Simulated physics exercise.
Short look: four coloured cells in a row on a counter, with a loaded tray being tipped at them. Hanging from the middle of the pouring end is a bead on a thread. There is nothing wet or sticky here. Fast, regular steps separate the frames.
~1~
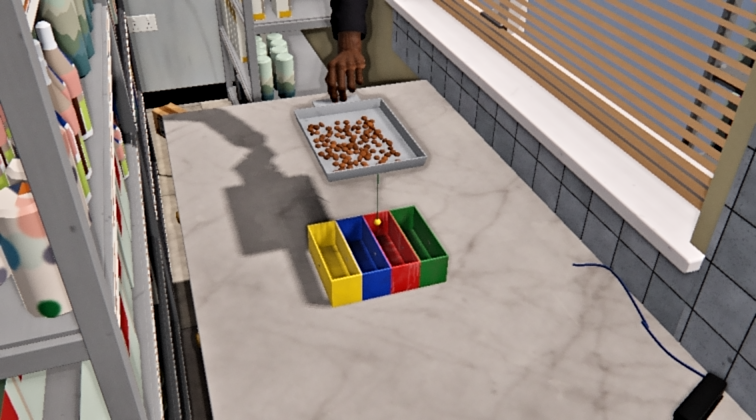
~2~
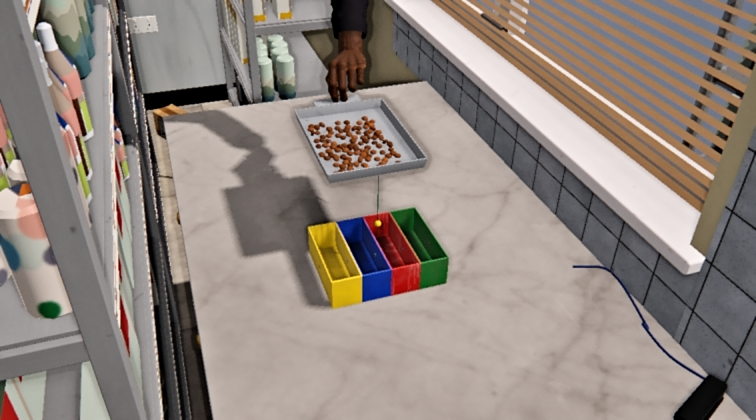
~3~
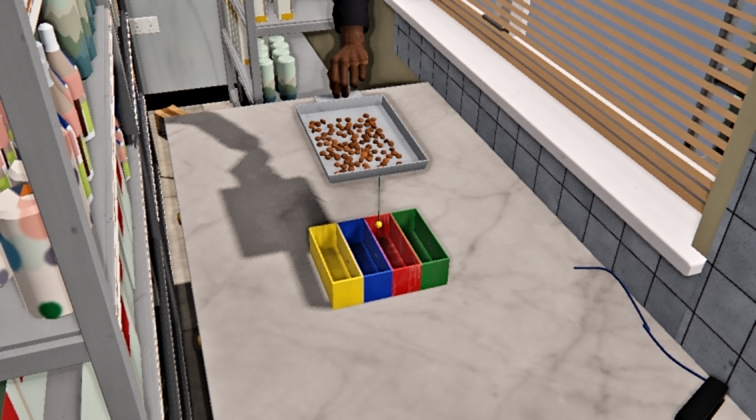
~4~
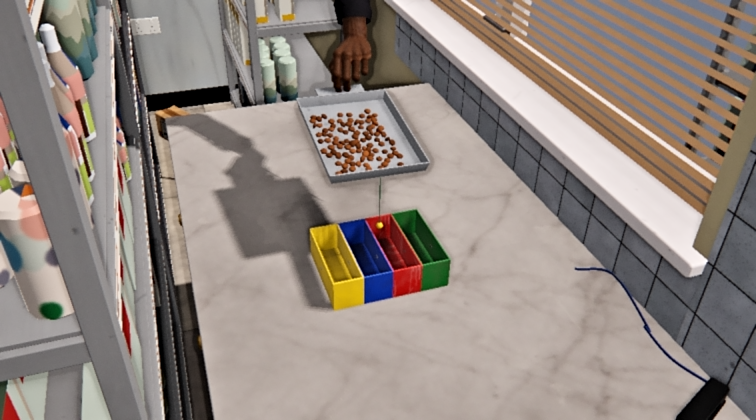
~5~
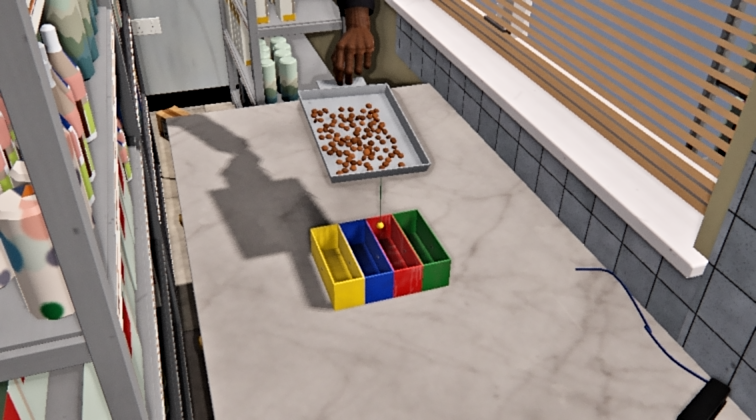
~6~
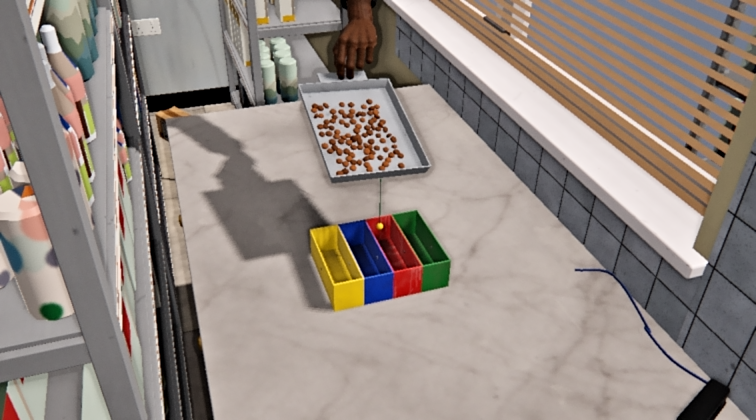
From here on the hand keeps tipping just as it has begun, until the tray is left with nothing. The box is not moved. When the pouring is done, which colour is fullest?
Fullest: The green cell.
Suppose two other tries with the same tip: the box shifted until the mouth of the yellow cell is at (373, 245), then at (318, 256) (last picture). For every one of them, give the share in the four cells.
You'd see roughly 100 per cent first and roughly 60 per cent second.
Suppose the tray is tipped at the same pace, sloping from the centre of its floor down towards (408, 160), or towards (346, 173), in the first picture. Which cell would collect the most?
First try: The green cell; second try: The cell in yellow.
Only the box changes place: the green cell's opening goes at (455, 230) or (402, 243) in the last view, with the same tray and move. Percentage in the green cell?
0 %, 40 %.
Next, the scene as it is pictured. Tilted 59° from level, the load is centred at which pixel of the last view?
The middle of the load sits near (389, 162).
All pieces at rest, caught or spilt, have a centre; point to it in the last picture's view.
The centre comes to rest near (417, 268).
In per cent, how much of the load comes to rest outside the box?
About 10 %.
Soon, tray tipped steeply; all on the tray.
A while on, tray tipped right over; about half on the tray; about a quarter in the green cell; a small part in the red cell; about a quarter falling or outside the box.
Towards the end, tray tipped past a quarter turn; about half in the green cell; about a quarter in the red cell; a small part in the blue cell; a stray few in the yellow cell; a small part falling or outside the box.
Finally, tray tipped past a quarter turn; about half in the green cell; about a quarter in the red cell; a small part in the blue cell; a stray few in the yellow cell; a small part outside the box.
